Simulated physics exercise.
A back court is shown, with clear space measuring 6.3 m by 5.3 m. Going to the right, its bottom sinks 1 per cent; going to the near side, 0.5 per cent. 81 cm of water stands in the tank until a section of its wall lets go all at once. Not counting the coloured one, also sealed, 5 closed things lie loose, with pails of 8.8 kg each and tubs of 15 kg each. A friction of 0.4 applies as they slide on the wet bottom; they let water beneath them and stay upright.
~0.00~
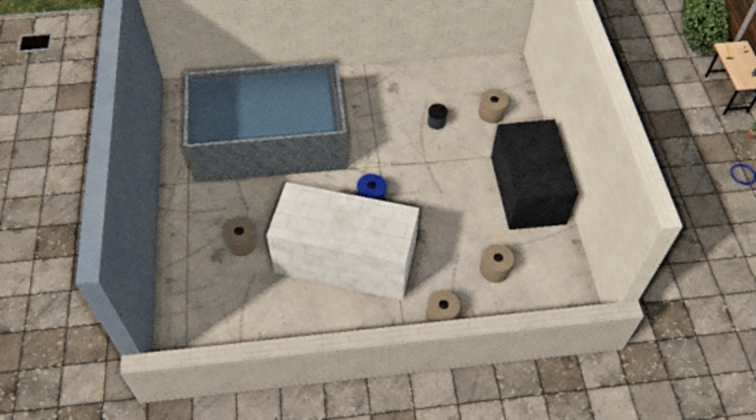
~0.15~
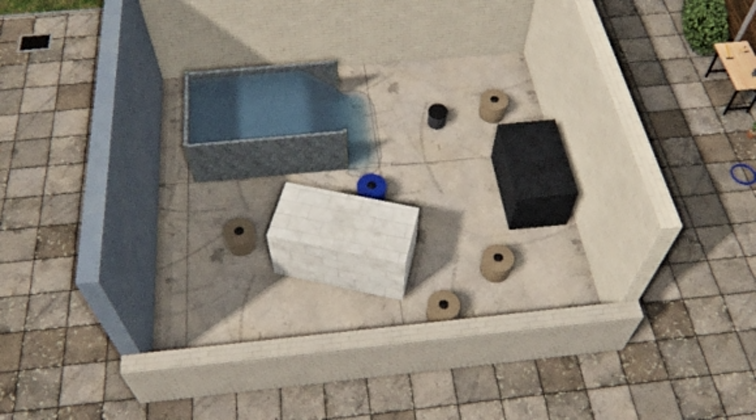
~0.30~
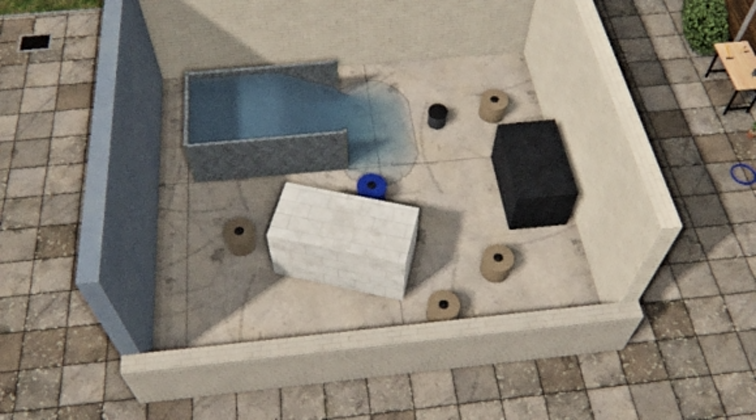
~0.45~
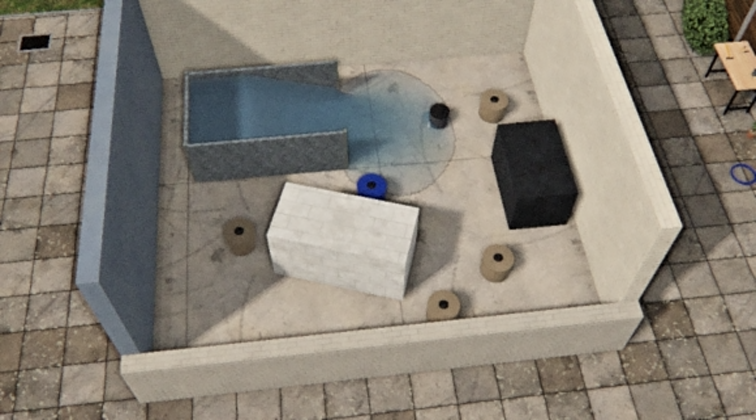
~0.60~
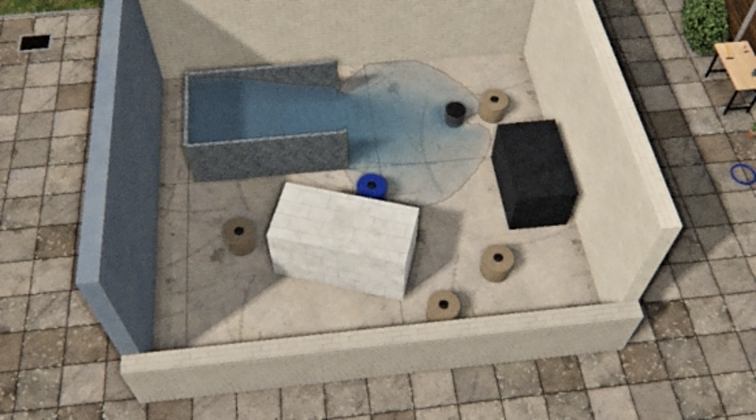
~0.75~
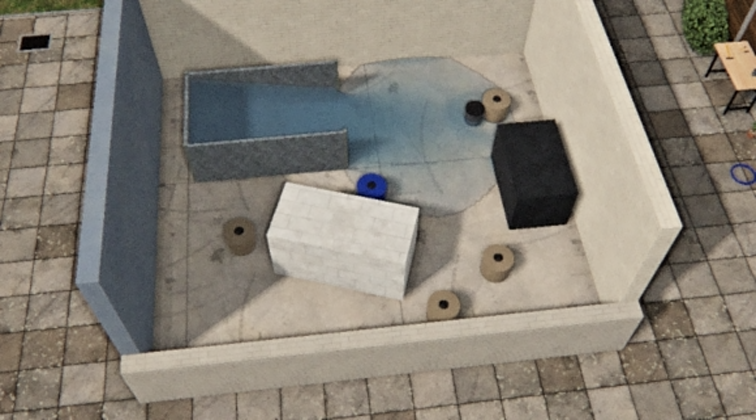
The clip opens on a walled court with a full water tank at the upper left, pale and black blocks, and scattered round containers. The tank's right side opens and water spreads rightward across the floor, then the small black container slides right to a tan one while the blue tub stays put.
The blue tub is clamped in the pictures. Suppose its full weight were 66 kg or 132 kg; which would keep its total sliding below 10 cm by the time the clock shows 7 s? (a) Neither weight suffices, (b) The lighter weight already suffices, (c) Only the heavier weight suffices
Answer: B.
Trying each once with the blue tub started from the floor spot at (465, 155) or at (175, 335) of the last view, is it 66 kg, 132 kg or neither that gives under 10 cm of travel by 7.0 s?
One by one: Heavier mass alone; lighter mass suffices.
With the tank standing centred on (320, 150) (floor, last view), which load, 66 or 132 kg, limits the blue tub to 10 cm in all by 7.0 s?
Result, then: Lighter one suffices.
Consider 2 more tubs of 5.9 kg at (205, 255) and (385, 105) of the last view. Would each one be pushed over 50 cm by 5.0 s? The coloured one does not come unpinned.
So the first one stays inside and the second one crosses the line.
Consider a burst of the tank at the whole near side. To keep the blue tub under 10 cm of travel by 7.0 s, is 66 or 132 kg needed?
Well, in that case only the heavy one does.
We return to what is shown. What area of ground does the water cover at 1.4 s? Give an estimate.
Somewhere about 14 m2, give or take.
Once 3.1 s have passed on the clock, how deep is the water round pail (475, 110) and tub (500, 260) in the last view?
Depths: Near 31 cm, then near 15 cm.
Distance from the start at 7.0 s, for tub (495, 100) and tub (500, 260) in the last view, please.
Net shift, one by one: 250 cm / 350 cm.
After 1.4 s the blue tub would be 0 cm from its start with 66 kg and 0 cm from its start with 132 kg; 2 cm of water round it then.
After 3.1 s the blue tub would be 0 cm from its start with 66 kg and 0 cm from its start with 132 kg; 1 cm of water round it then.
After 4.9 s the blue tub would be 0 cm from its start with 66 kg and 0 cm from its start with 132 kg; 7 cm of water round it then.
After 7.0 s the blue tub would be 0 cm from its start with 66 kg and 0 cm from its start with 132 kg; 7 cm of water round it then.
